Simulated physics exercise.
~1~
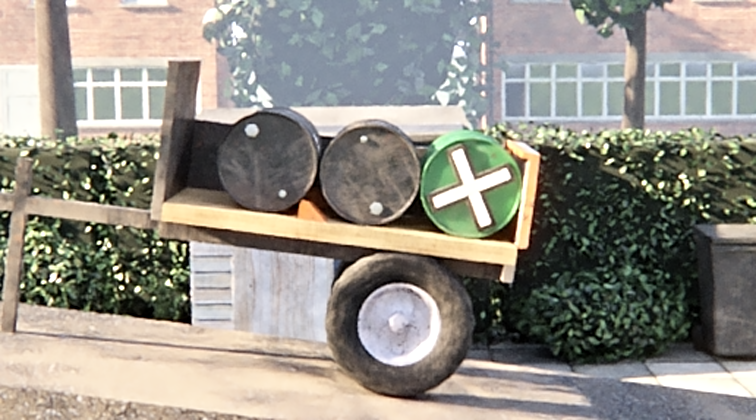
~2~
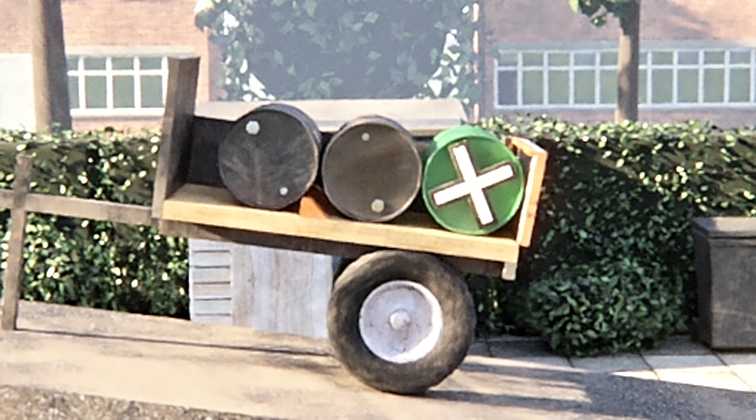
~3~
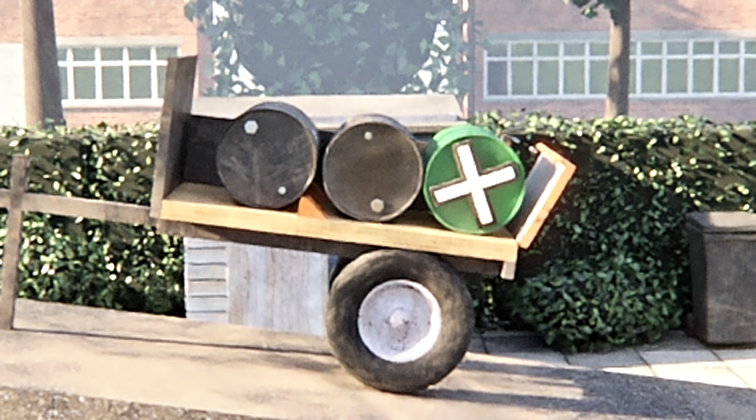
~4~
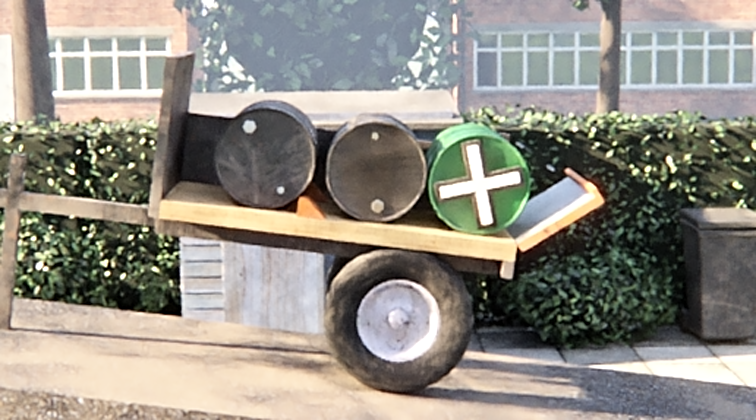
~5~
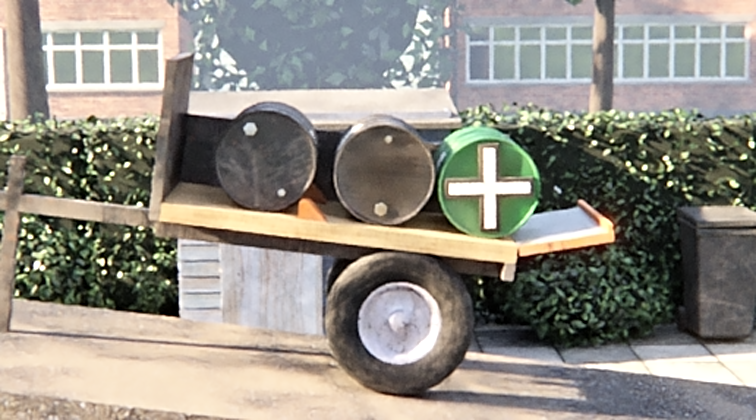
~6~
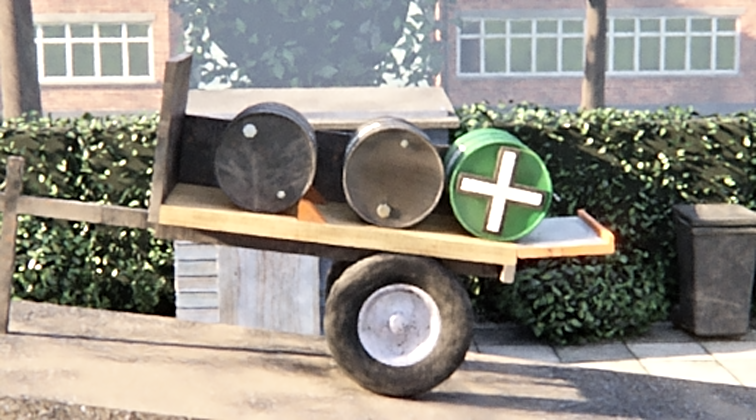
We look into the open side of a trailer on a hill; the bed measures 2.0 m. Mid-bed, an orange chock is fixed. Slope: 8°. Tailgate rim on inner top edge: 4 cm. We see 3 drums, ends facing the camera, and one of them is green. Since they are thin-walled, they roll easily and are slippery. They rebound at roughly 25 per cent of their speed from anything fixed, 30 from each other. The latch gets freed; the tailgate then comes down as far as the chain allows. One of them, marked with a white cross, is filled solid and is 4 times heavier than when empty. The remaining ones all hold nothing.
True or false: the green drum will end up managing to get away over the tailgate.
False.
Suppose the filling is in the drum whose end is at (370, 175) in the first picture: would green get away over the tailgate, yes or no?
Result: Green - yes, it would.
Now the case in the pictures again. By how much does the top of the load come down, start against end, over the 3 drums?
0 cm.
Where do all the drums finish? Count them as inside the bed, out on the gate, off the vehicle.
Final counts, in the order asked: 2, 1, 0.
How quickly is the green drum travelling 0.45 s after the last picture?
0.5 m/s or so.
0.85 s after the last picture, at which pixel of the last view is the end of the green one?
I'd put it somewhere around (578, 188) in that view.
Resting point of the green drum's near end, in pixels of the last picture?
In the last view it sits close to (554, 191).
Then, 0.45 s after the last picture, green is on the gate, 15 cm past the hinge, rolling right; 0 out so far.
Then, 0.85 s after the last picture, green is on the gate, 30 cm past the hinge, rolling right; 0 out so far.
Then, 1.35 s after the last picture, green is on the gate, 25 cm past the hinge, rolling left; 0 out so far.
At rest (1.95 s after the last picture), green is on the gate, 20 cm past the hinge; 0 out so far.
